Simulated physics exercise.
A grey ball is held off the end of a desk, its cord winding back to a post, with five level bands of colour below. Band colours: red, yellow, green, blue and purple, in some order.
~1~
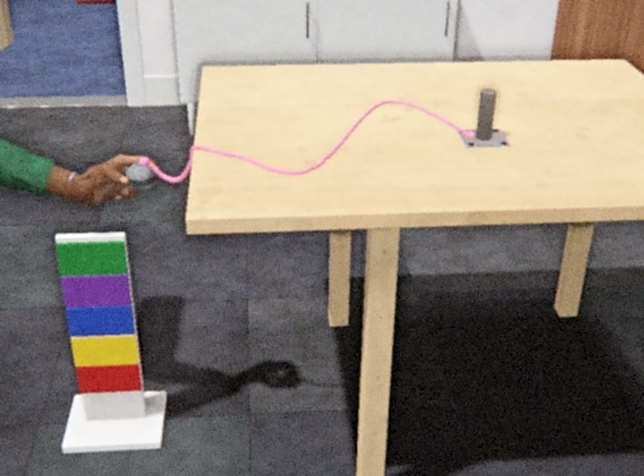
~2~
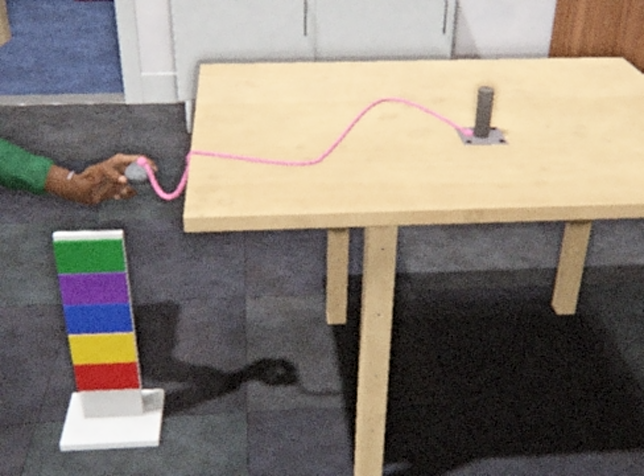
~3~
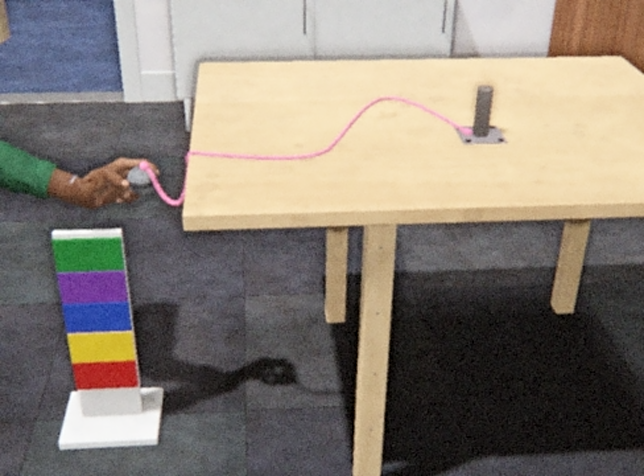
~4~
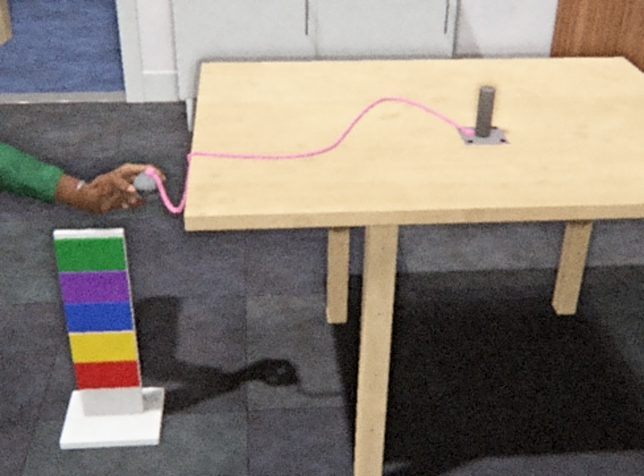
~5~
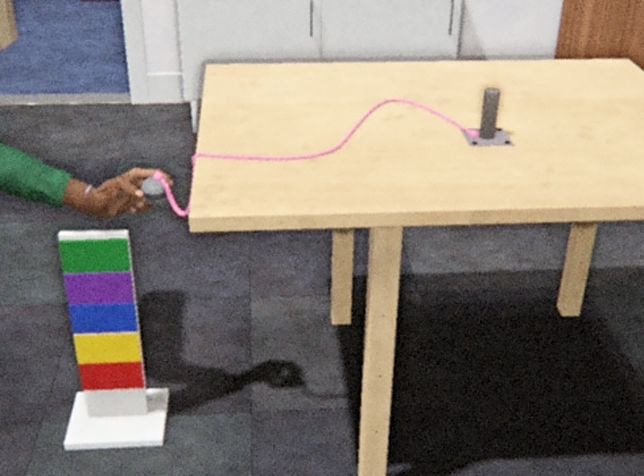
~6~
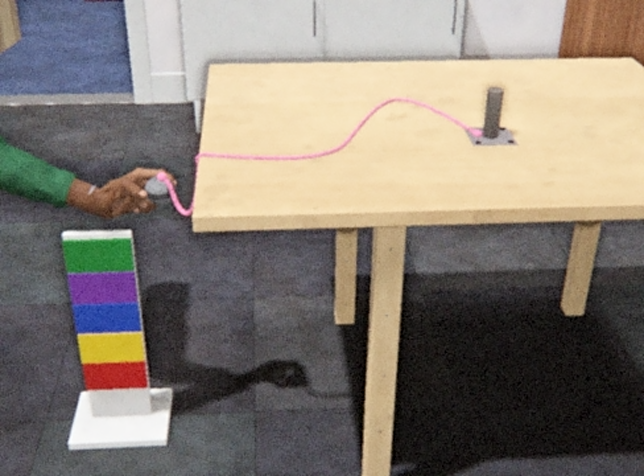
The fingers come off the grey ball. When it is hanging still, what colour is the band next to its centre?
Red.
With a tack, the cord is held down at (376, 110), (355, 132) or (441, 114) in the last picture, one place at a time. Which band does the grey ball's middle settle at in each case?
It ends beside blue the first time, purple the second and yellow the third.
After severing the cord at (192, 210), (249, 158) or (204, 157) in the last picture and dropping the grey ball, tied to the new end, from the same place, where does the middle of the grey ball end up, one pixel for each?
Going through them in turn gives (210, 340), (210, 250) and finally (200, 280).
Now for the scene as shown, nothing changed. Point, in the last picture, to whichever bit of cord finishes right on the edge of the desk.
Look close to (338, 150) - that's the one.
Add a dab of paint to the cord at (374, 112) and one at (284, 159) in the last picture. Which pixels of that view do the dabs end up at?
They go to (305, 130) and to (208, 181).
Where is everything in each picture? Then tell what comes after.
Grey ball (142, 177); green (92, 260); purple (97, 292); blue (101, 322); yellow (105, 352); red (109, 380), in the first picture.
Grey ball (140, 176); cord through (442, 119) (375, 104) (344, 135) (284, 164) (191, 159), in the second picture.
Grey ball (143, 180), in the third picture.
Grey ball (149, 186); cord through (443, 118) (376, 103) (345, 134) (270, 157) (190, 175), in the fourth picture.
Grey ball (157, 191), in the fifth picture.
Grey ball (160, 190); cord through (451, 119) (384, 104) (353, 136) (277, 159) (198, 176), in the sixth picture.
Soon after, ball near (248, 326); level with red.
After that, ball near (198, 359); level with red.
In the end, ball near (225, 348); level with red. The cord holds its middle at red.
